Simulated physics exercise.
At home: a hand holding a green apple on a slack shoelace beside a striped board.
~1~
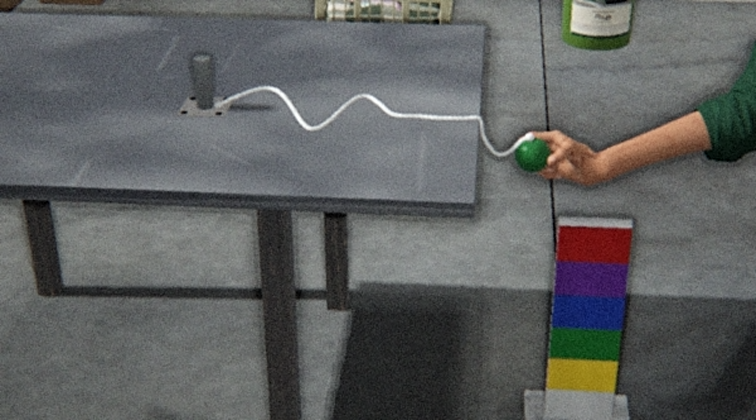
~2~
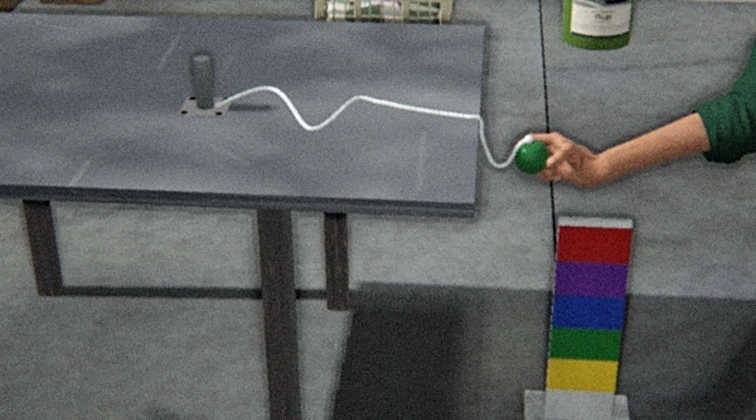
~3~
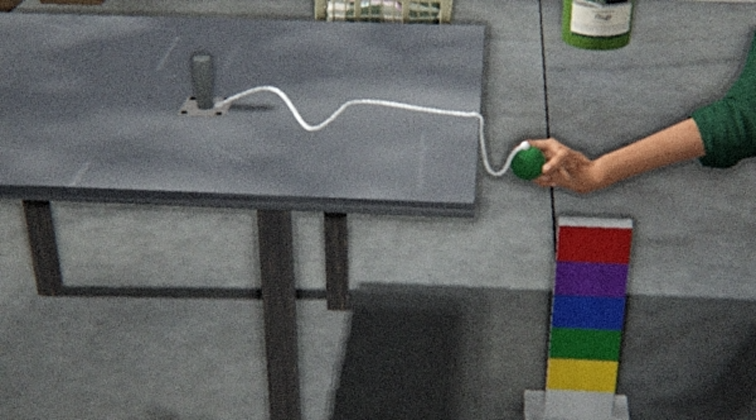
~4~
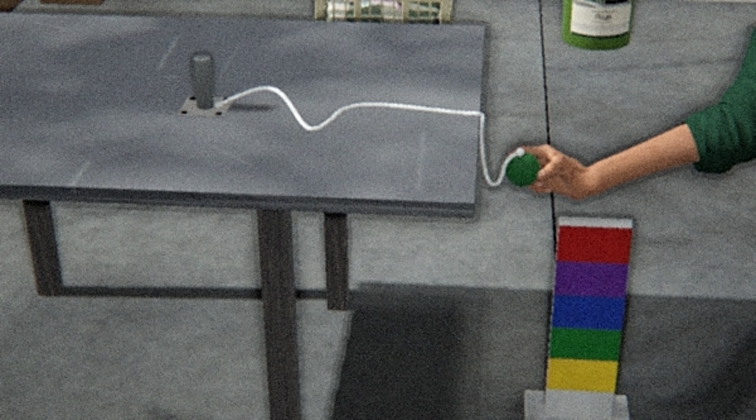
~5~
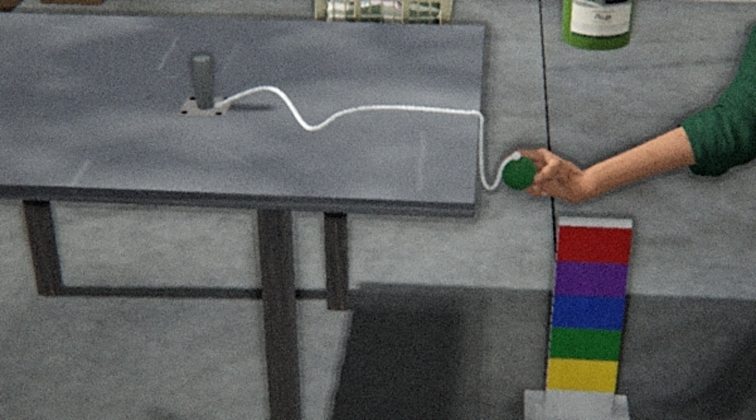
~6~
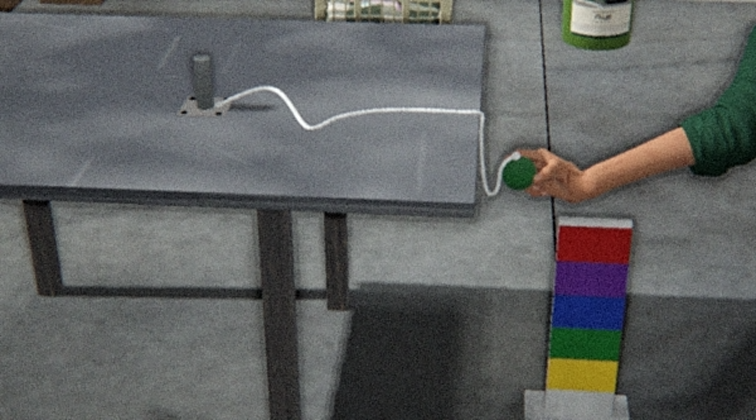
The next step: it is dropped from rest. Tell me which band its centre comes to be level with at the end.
Its centre comes to be level with the green band.
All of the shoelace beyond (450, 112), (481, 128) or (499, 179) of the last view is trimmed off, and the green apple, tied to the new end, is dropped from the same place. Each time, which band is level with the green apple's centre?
Taking the cuts in order: No band, then red, then blue.
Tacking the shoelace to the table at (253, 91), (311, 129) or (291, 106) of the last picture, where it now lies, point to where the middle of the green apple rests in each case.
In order of the tries: About (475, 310), about (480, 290), about (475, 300).
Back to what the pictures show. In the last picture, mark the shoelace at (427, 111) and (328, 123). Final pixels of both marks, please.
The first ends at (479, 164) and the second at (420, 115).
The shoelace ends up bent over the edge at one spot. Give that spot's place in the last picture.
Position: Approx. (380, 111).
A little later, apple near (488, 309); level with blue.
Next, apple near (460, 345); level with green.
When it is over, apple near (470, 345); level with green. Its centre hangs level with the green band.
